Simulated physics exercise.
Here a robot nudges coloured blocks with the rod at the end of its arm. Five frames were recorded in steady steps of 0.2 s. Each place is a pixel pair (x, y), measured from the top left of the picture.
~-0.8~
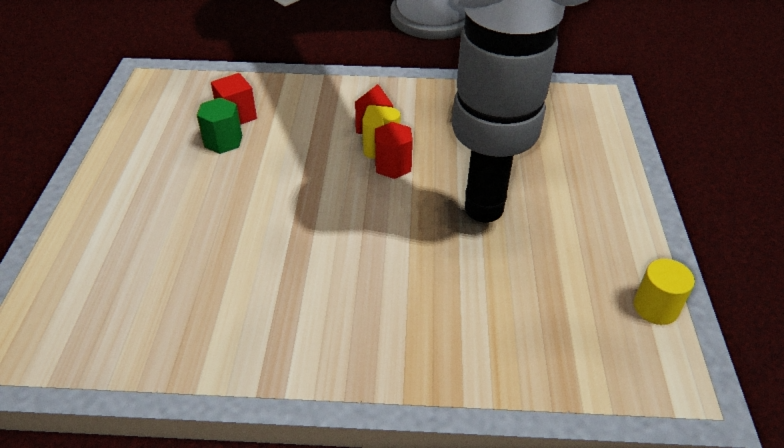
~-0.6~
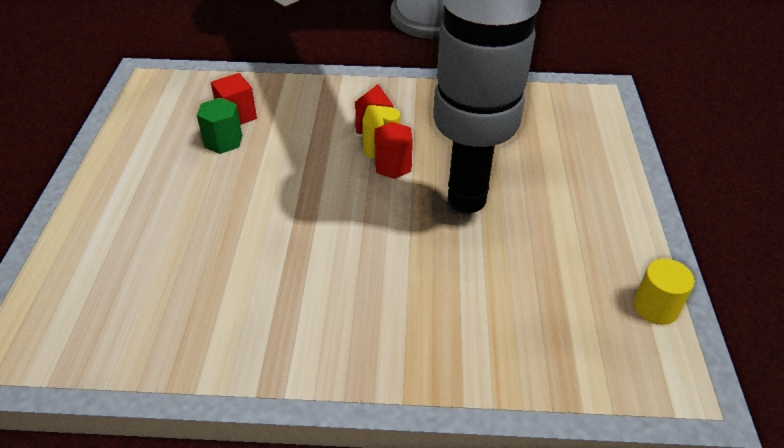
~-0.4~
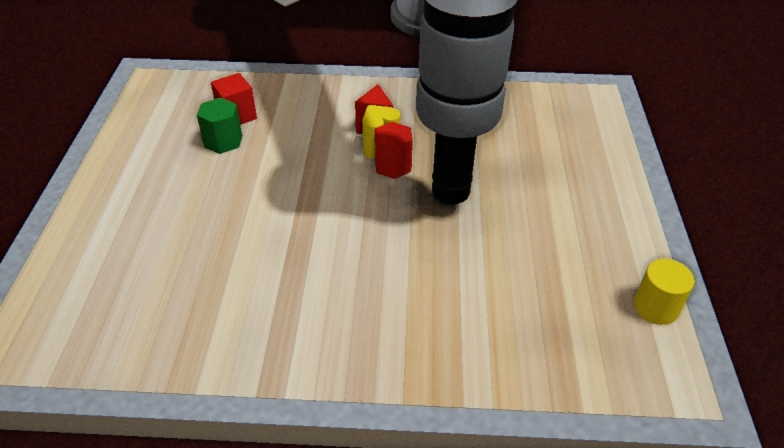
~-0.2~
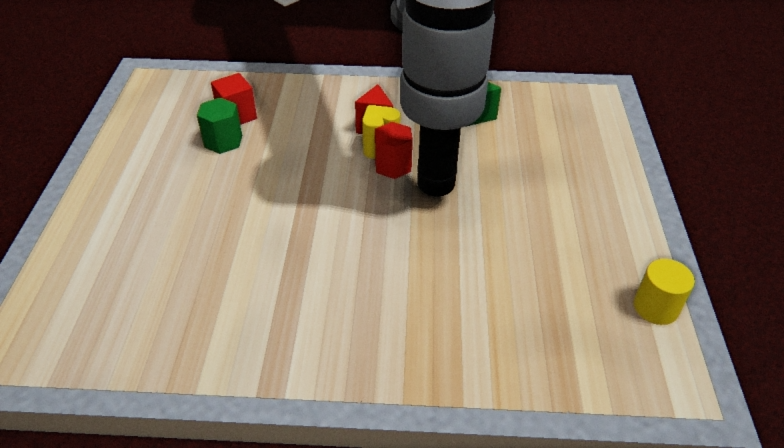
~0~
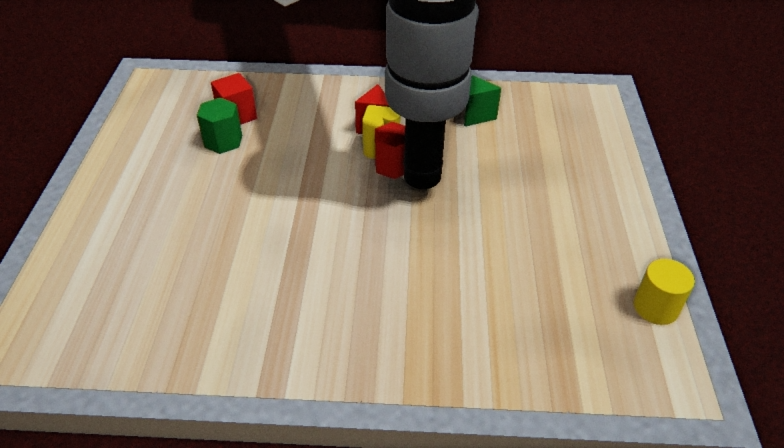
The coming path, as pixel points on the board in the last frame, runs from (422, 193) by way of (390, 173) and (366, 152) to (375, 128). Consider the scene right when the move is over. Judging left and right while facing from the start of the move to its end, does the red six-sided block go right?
I'd say no.
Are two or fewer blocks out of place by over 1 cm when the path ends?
Going by the path, no.
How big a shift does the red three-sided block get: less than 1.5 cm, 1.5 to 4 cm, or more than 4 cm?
It will move more than 4 cm.
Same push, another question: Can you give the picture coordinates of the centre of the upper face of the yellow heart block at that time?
Pixel (344, 68).
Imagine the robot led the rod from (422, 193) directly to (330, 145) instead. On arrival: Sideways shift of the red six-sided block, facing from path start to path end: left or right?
Shifted right.
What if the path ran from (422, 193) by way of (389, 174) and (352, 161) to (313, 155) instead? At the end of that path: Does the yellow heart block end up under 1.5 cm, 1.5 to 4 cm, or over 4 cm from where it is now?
I'd go with over 4 cm for this block.
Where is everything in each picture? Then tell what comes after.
In the first frame, rod's lower end (484, 210); red three-sided block (375, 96); yellow heart block (379, 115); red six-sided block (394, 134).
In the second frame, rod (467, 201); blocks still.
In the third frame, rod (451, 193); blocks still.
In the fourth frame, rod (436, 185); blocks still.
In the fifth frame, rod (422, 178); red three-sided block (375, 96); yellow heart block (379, 115); red six-sided block (394, 134).
What follows on the original path. One third of the way, rod (390, 158); red three-sided block (373, 86), turned 15° clockwise; yellow heart block (365, 102), turned 15° clockwise; red six-sided block (374, 120).
Two thirds of the way, rod (365, 137); red three-sided block (375, 73), turned 30° clockwise; yellow heart block (352, 82), turned 25° clockwise; red six-sided block (352, 100), turned 15° clockwise.
At the end, rod (375, 113); red three-sided block (376, 70), turned 50° clockwise; yellow heart block (344, 68), turned 45° clockwise; red six-sided block (345, 86), turned 30° anticlockwise.
